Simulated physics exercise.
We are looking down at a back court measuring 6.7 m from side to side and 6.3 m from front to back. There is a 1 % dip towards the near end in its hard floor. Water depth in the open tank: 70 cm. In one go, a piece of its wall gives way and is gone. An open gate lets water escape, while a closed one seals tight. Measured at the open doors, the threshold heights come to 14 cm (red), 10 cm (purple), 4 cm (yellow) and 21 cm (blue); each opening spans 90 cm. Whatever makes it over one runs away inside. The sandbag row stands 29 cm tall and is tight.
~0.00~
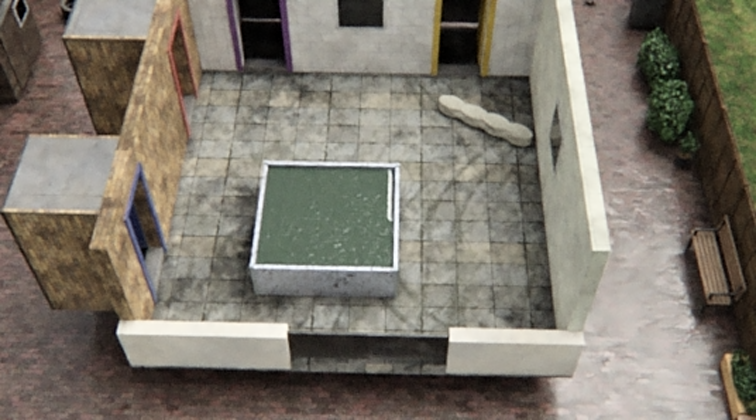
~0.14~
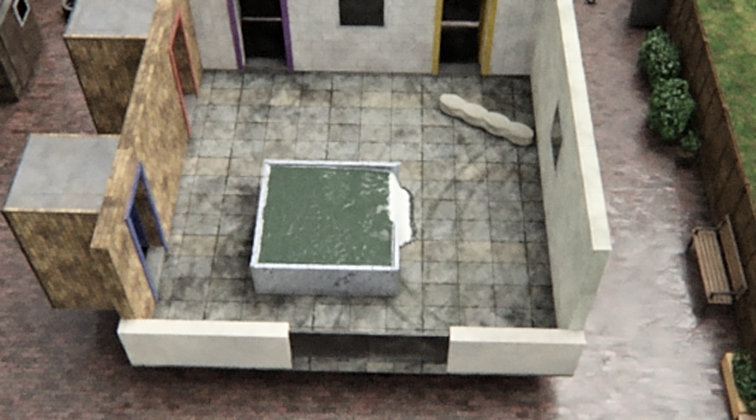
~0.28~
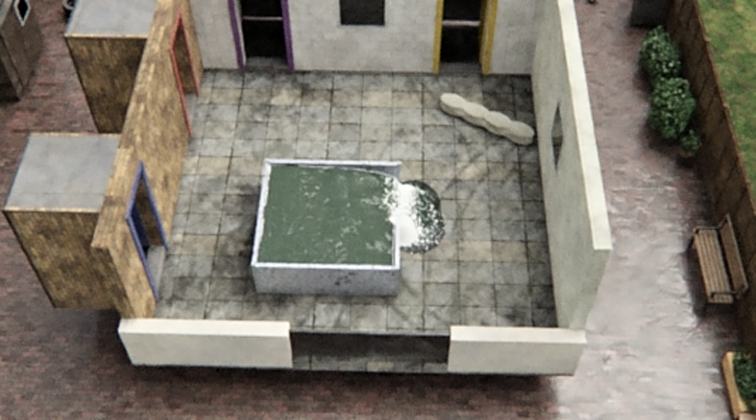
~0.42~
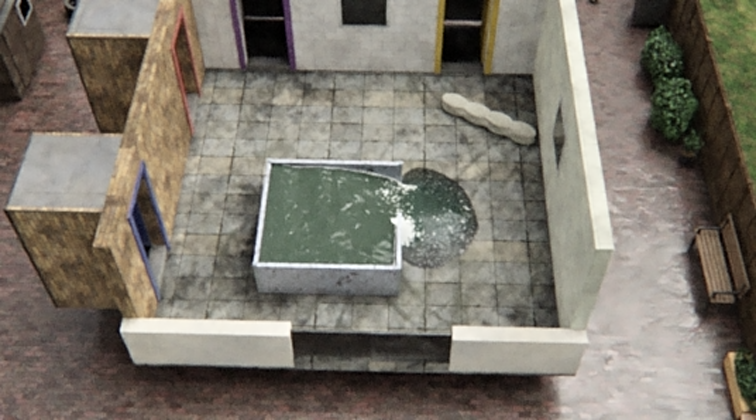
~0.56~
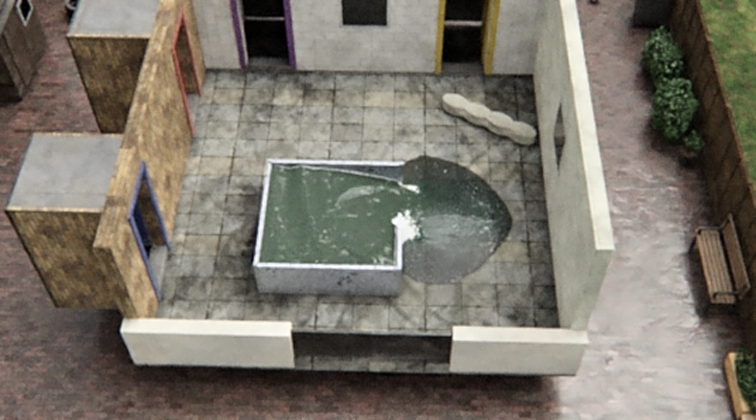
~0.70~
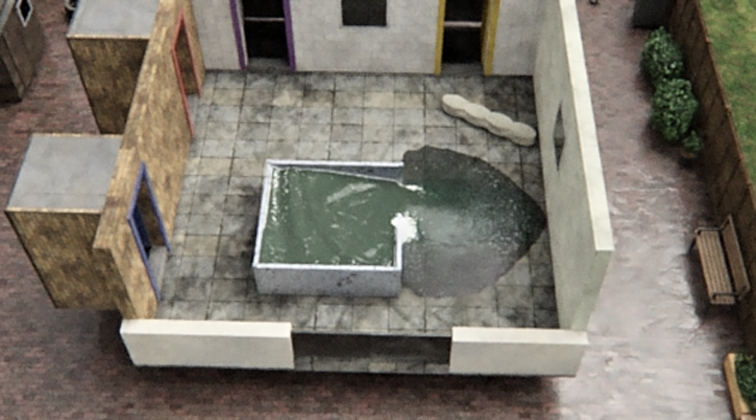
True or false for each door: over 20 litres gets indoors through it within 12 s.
Red door - false, purple door - false, yellow door - false, blue door - false.
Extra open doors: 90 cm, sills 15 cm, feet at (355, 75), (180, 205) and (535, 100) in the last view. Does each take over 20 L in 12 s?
In sequence the answers are less than that, less than that and less than that.
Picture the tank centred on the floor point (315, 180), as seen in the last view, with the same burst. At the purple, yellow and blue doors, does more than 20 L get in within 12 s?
Purple: Within limit; yellow: Beyond limit; blue: Within limit.
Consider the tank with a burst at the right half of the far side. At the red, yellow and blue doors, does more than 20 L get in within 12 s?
Then red does not exceed it, yellow exceeds it, blue does not exceed it.
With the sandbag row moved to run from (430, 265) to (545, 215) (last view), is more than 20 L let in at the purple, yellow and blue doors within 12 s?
Purple within the limit, yellow beyond the limit, blue within the limit.
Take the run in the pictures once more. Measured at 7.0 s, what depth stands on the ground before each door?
Depth readings (cm): Red = 10; purple = 4; yellow = 4; blue = 11.
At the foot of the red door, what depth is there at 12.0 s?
8.0 cm.
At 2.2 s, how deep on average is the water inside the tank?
42 cm.
After 1.4 s water covers 25 % of the floor and is deepest (38 cm) near (408, 208); red door not reached, purple door not reached, yellow door not reached, blue door not reached.
After 2.2 s water covers 30 % of the floor and is deepest (38 cm) near (536, 180); red door not reached, purple door not reached, yellow door not reached, blue door not reached.
After 3.5 s water covers 45 % of the floor and is deepest (30 cm) near (552, 344); red door not reached, purple door not reached, yellow door 5 cm at the sill, 2 L in, blue door not reached.
After 7.0 s water covers 90 % of the floor and is deepest (22 cm) near (161, 344); red door 10 cm at the sill, 0 L in, purple door 4 cm at the sill, 0 L in, yellow door 4 cm at the sill, 4 L in, blue door 11 cm at the sill, 0 L in.
After 12.0 s water covers 95 % of the floor and is deepest (17 cm) near (150, 344); red door 8 cm at the sill, 0 L in, purple door 10 cm at the sill, 0 L in, yellow door 4 cm at the sill, 5 L in, blue door 12 cm at the sill, 0 L in.
